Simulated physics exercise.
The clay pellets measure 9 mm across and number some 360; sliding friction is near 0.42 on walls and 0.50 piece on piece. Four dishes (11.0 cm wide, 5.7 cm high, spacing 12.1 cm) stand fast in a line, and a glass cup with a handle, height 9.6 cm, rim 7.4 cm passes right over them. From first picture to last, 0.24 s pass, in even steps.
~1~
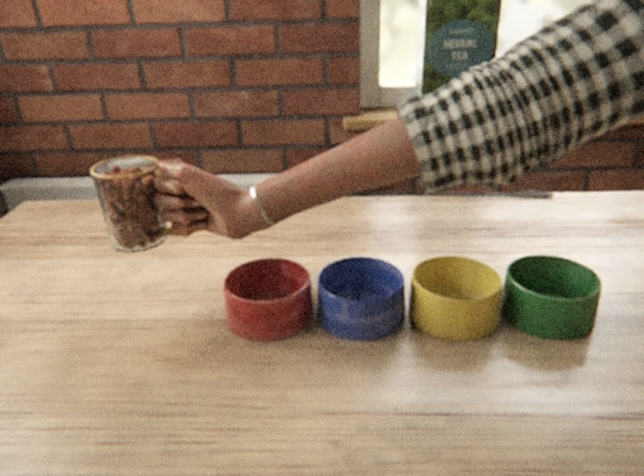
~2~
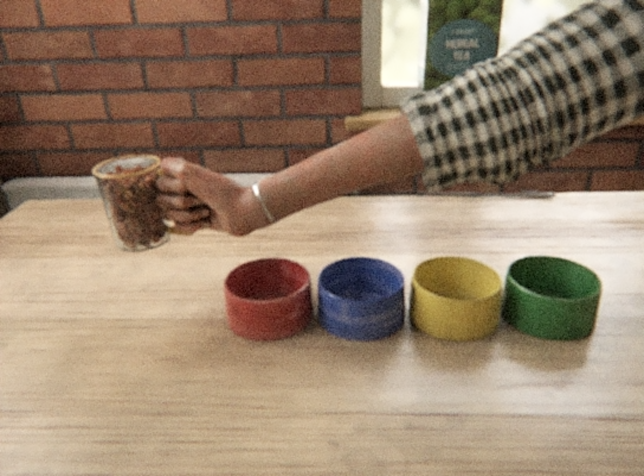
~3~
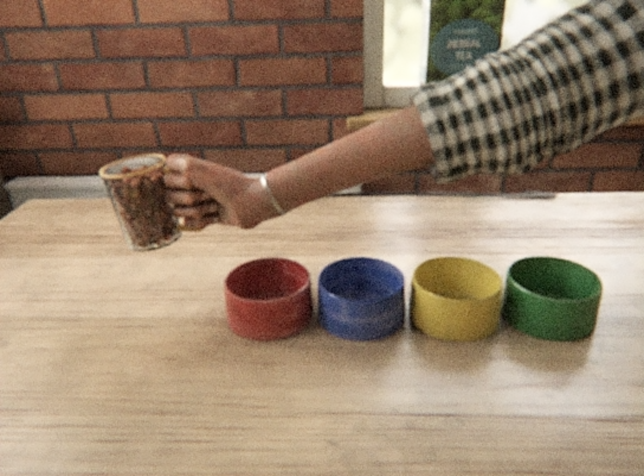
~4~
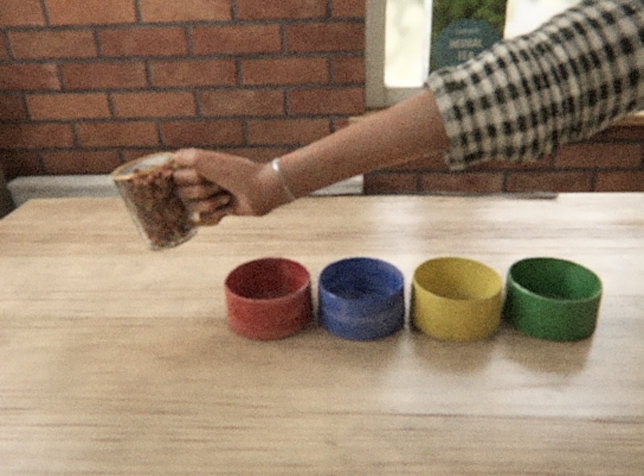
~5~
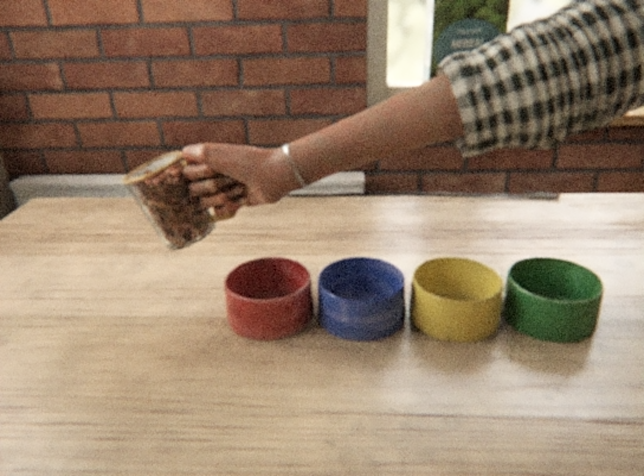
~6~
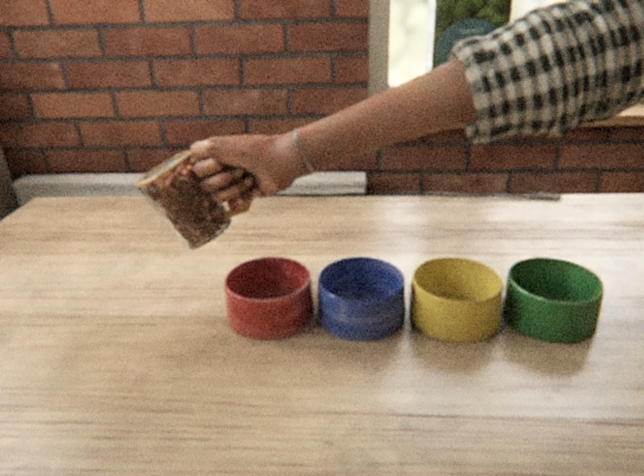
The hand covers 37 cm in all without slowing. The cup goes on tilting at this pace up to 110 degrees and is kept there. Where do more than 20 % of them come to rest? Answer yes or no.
Red dish: No; blue dish: Yes; green dish: No; yellow dish: No; on the counter: No.
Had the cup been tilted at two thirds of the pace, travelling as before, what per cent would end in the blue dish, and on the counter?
In that case blue 100; counter 0.
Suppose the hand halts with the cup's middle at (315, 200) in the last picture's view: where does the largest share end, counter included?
The winner: Red.
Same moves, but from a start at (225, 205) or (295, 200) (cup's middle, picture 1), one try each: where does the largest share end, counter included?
The winner: Yellow, then green.
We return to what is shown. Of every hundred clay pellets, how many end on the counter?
Some 5 per cent.
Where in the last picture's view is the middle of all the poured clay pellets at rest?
Near (363, 303).
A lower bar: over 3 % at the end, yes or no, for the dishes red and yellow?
Red yes; yellow no.
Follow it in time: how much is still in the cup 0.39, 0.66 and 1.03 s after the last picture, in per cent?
About 100, 70, 35.
Then, 0.39 s after the last picture, tilt 87 degrees; cup holds 100 %.
Then, 0.66 s after the last picture, tilt 110 degrees; cup holds 70 %, red 10 %, blue 10 %.
Then, 1.03 s after the last picture, tilt 110 degrees; cup holds 35 %, red 10 %, blue 50 %.
In the end, red 10 %, blue 85 %, green 0 %, yellow 0 %, counter 5 %.
